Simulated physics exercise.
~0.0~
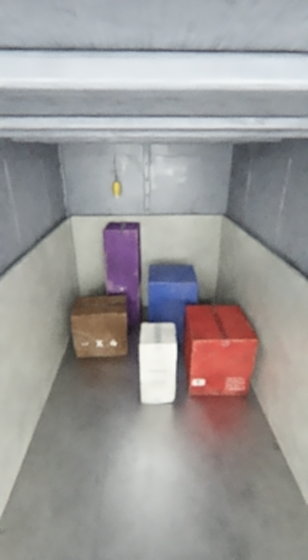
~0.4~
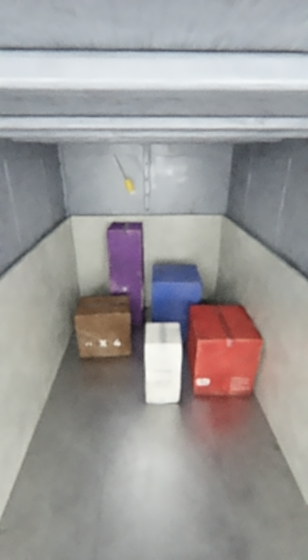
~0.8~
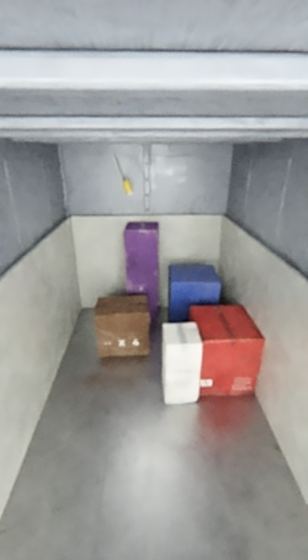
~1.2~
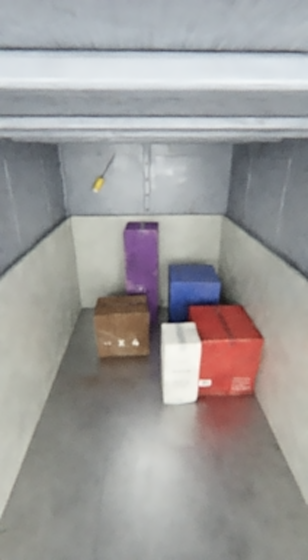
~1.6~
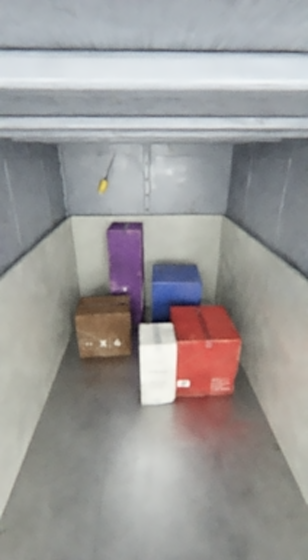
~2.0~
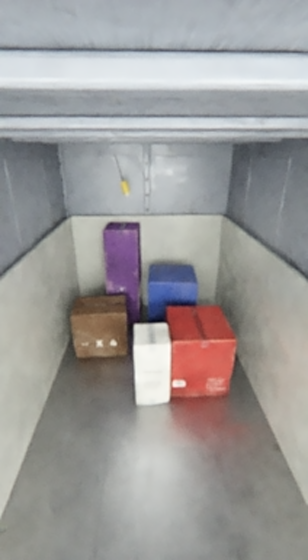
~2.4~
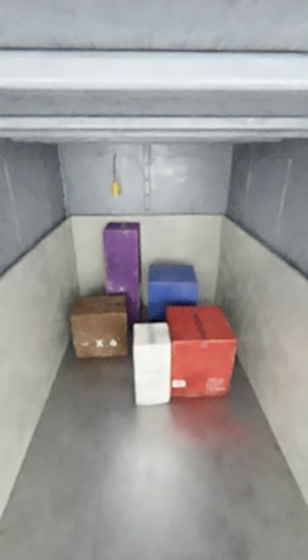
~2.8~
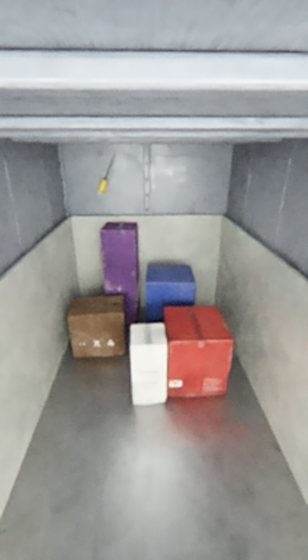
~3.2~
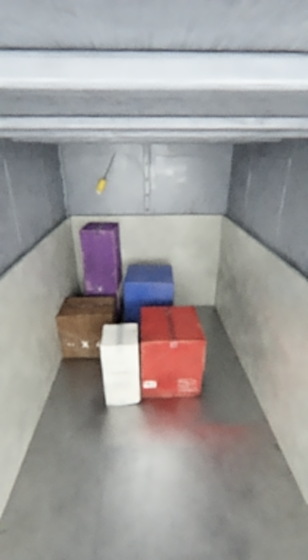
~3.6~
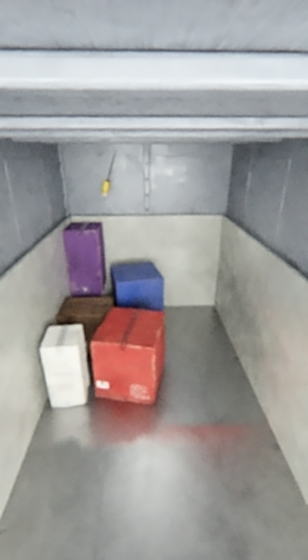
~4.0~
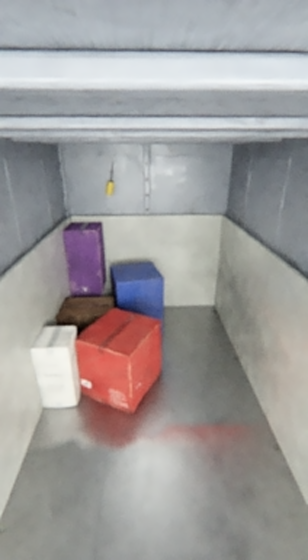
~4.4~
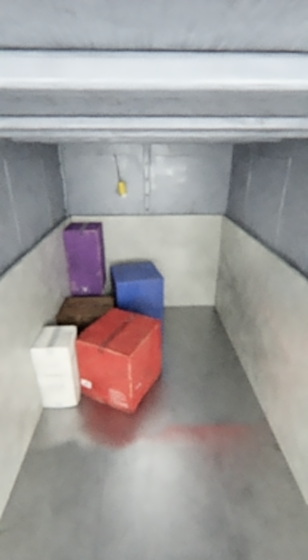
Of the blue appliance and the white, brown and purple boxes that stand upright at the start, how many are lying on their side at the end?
None of them are lying on their side. The blue appliance and the white, brown and purple boxes all slide to the left but stay upright.
